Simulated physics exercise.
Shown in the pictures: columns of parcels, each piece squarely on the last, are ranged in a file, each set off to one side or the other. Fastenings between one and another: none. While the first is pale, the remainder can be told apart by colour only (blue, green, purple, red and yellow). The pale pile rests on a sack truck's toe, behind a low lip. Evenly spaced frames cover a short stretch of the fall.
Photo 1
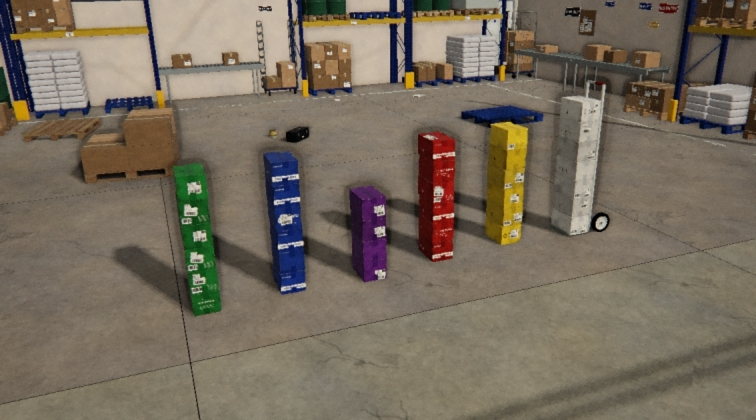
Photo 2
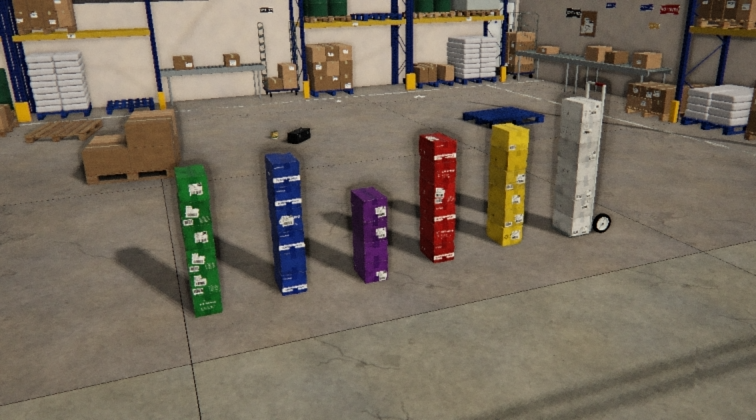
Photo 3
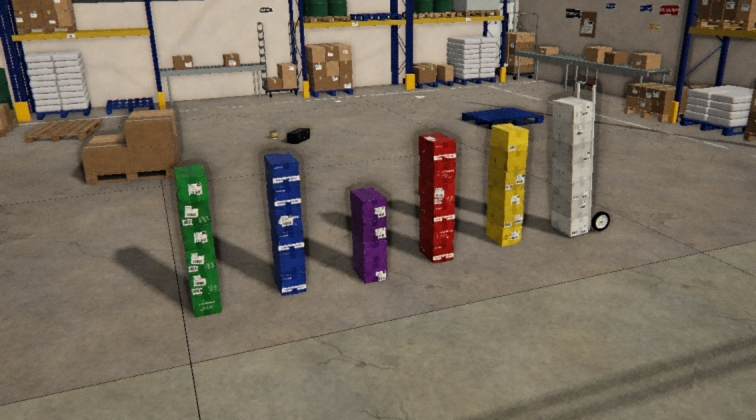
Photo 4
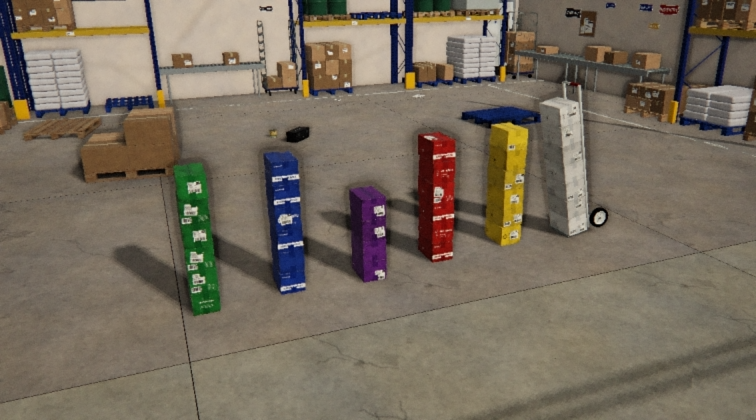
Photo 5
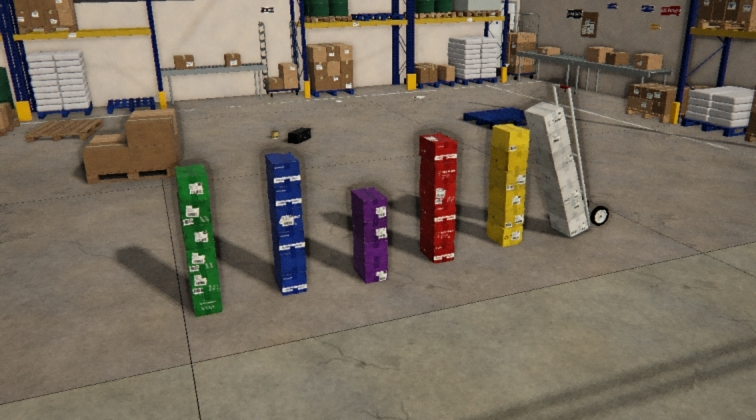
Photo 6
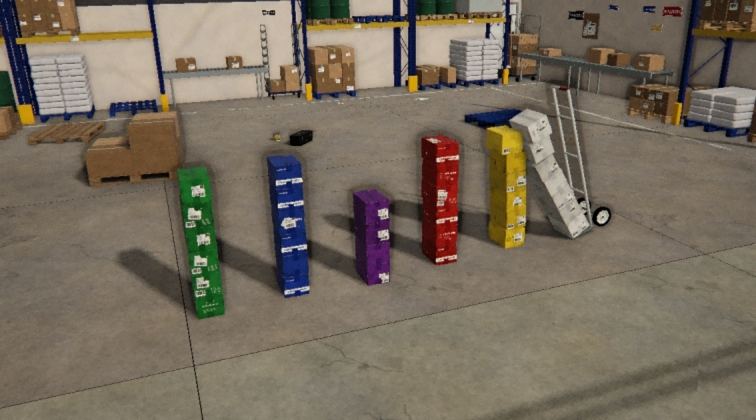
In a warehouse with racking along the back, a fixed camera looks down at a concrete floor. Six separate stacks of boxes stand in a row, green, blue, purple, red, yellow and white from left to right, the white one on a hand truck. At first nothing moves, then the white stack leans steadily left against the yellow one, whose upper boxes shift slightly.
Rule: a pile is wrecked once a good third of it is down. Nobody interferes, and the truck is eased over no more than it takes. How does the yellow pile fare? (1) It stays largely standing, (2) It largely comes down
It largely comes down.
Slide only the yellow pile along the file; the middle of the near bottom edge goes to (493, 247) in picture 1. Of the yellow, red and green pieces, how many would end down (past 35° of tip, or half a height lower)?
The counts are yellow 4, red 6, green 5.
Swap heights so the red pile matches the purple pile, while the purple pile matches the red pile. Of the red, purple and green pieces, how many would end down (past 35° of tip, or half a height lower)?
Red 4, purple 6, green 5.
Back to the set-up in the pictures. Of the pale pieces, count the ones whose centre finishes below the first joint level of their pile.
The count is 5.
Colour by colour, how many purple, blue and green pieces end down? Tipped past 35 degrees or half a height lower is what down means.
Colour by colour, that's purple at 4, blue at 6, and green at 6.
Soon after the last picture, 7 of the pale pile down; none of the 6 yellow parcels down (0 of 28 in all colours); top yellow parcel leaning well over, half its height lower.
A little later, 7 of the pale pile down; 5 of the 6 yellow parcels down (6 of 28 in all colours); top yellow parcel leaning well over, some two heights lower; top red parcel leaning clearly, half its height lower.
Later still, 7 of the pale pile down; 5 of the 6 yellow parcels down (15 of 28 in all colours); top yellow parcel on its side; top blue parcel leaning well over.
After that, 7 of the pale pile down; 5 of the 6 yellow parcels down (27 of 28 in all colours); top yellow parcel upside down; top blue parcel on its side.
At rest, 7 of the pale pile down; 5 of the 6 yellow parcels down (27 of 28 in all colours); top yellow parcel upside down; top green parcel on its side. As the last picture would show them, middles, top yellow parcel near (349, 238), top green parcel near (65, 307).
